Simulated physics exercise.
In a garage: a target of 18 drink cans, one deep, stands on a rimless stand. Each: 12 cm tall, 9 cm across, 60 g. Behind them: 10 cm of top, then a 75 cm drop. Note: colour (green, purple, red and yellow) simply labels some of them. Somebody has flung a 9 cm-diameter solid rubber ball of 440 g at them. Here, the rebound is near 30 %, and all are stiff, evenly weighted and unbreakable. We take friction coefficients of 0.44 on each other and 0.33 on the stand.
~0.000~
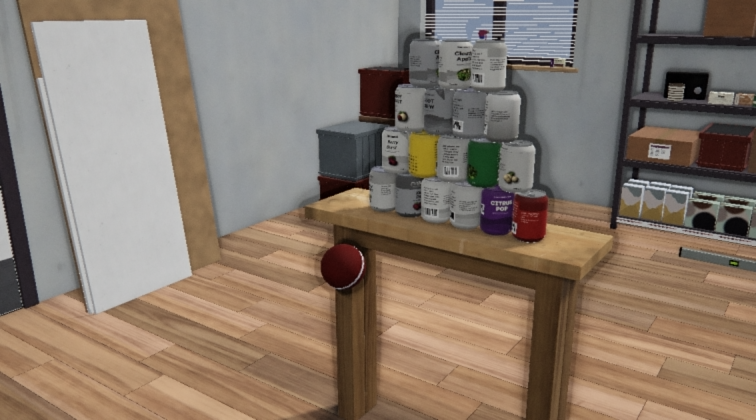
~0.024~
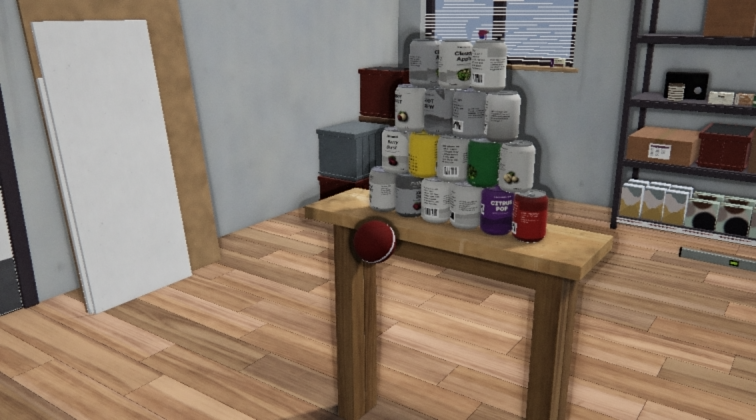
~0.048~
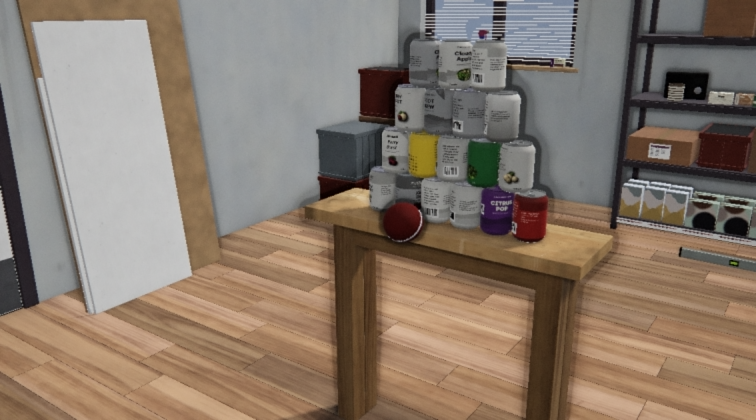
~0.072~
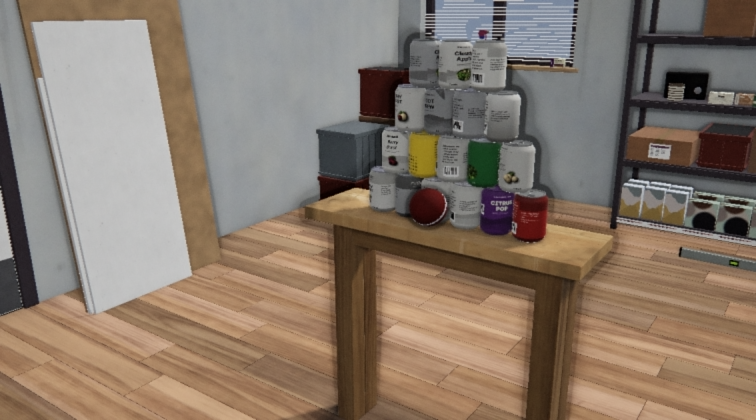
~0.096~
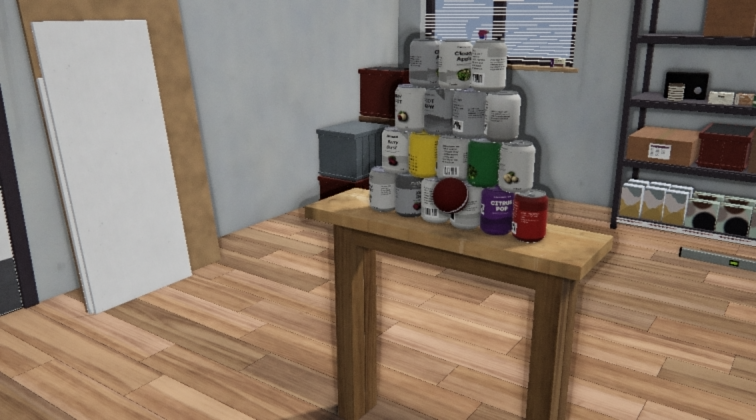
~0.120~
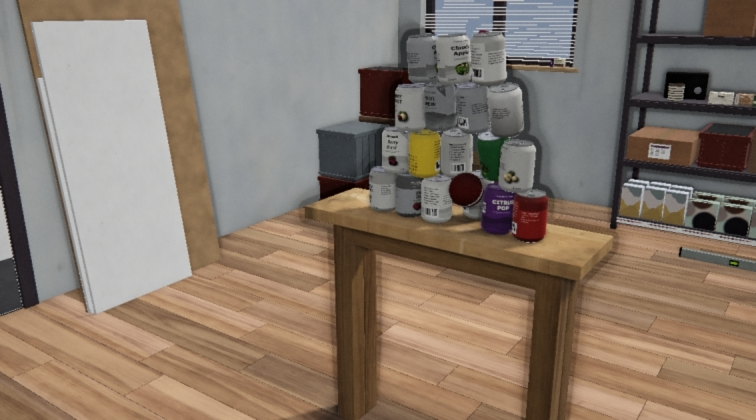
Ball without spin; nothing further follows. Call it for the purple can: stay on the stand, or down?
Down.
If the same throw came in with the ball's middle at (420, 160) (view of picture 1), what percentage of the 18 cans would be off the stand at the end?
With that change, 40 in a hundred.
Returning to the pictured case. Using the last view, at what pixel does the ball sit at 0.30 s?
Position: About (530, 218).
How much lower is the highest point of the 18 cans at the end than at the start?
Around 12 centimetres.
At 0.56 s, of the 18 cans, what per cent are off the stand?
At that instant, 35 percent.
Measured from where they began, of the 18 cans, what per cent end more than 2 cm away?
That makes 65 percent.
After 0.30 s, ball still moving; 1 of the 18 cans off the stand; purple can leaning 13°; green can on its side.
After 0.56 s, ball still moving; 6 of the 18 cans off the stand; purple can upside down; green can on its side.
After 0.92 s, ball still moving; 10 of the 18 cans off the stand; purple can on its side; green can leaning 7°, 82 cm lower.
By the end (1.1 s), ball rolling away; 10 of the 18 cans off the stand; purple can leaning 58°, 74 cm lower; green can upside down; yellow can unmoved. As the last picture would show them, middles, purple can near (618, 355).
